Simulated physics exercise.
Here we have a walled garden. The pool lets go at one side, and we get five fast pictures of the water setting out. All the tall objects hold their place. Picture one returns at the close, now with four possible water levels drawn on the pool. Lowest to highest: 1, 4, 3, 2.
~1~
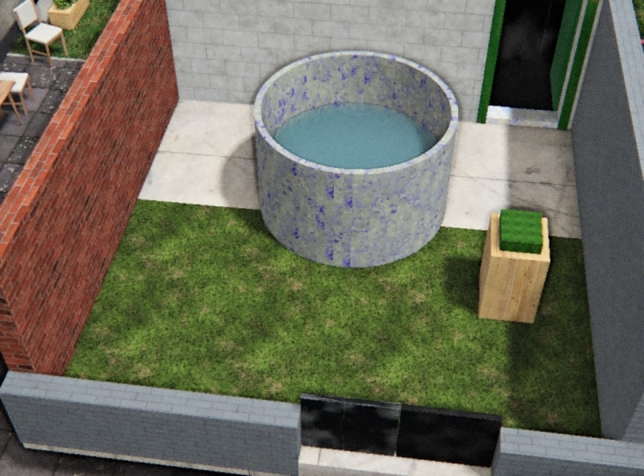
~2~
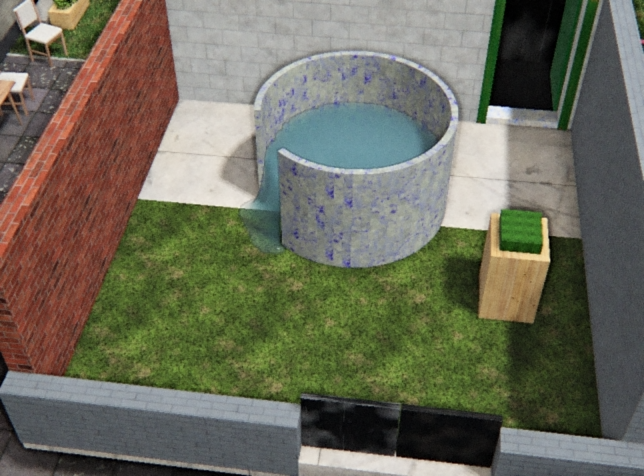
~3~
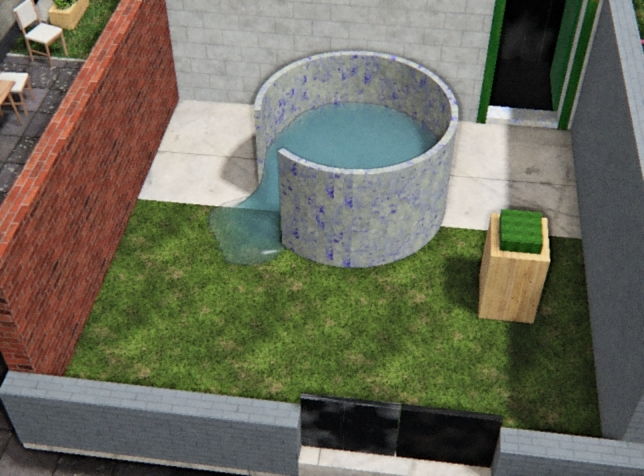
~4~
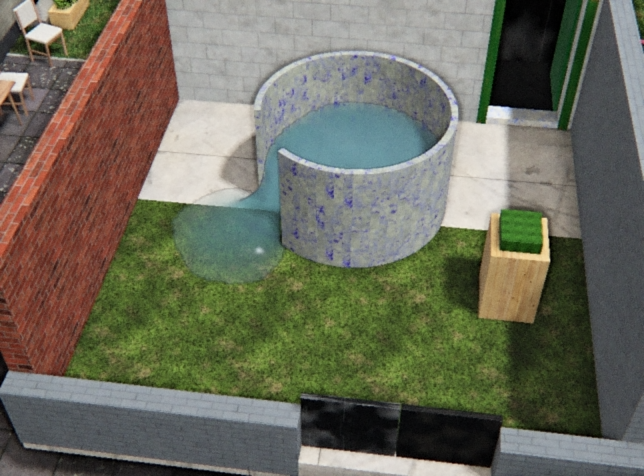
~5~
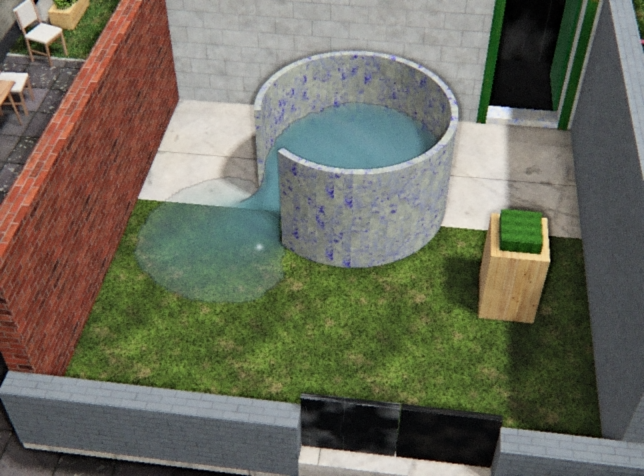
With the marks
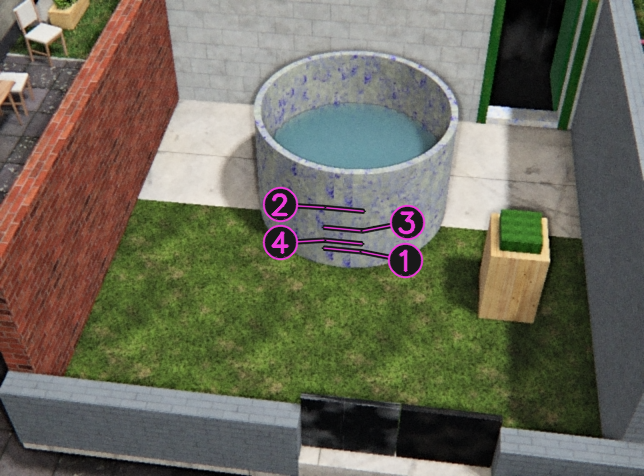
A round stone pool stood full of still water in a walled garden, then water poured out through a gap in its left side and spread leftward in a widening puddle over the grass.
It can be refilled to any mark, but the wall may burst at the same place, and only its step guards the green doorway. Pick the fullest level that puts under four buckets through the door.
Take 2.
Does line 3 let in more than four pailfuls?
No.
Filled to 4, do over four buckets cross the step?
No.
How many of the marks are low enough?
All four.
On the marked copy, 1 at (342, 249); 2 at (343, 209); 3 at (343, 229); 4 at (343, 242); from the bottom up 1, 4, 3, 2.
With 1, nothing gets over.
With 2, a splash gets over, under a bucket.
With 3, nothing gets over.
With 4, nothing gets over.
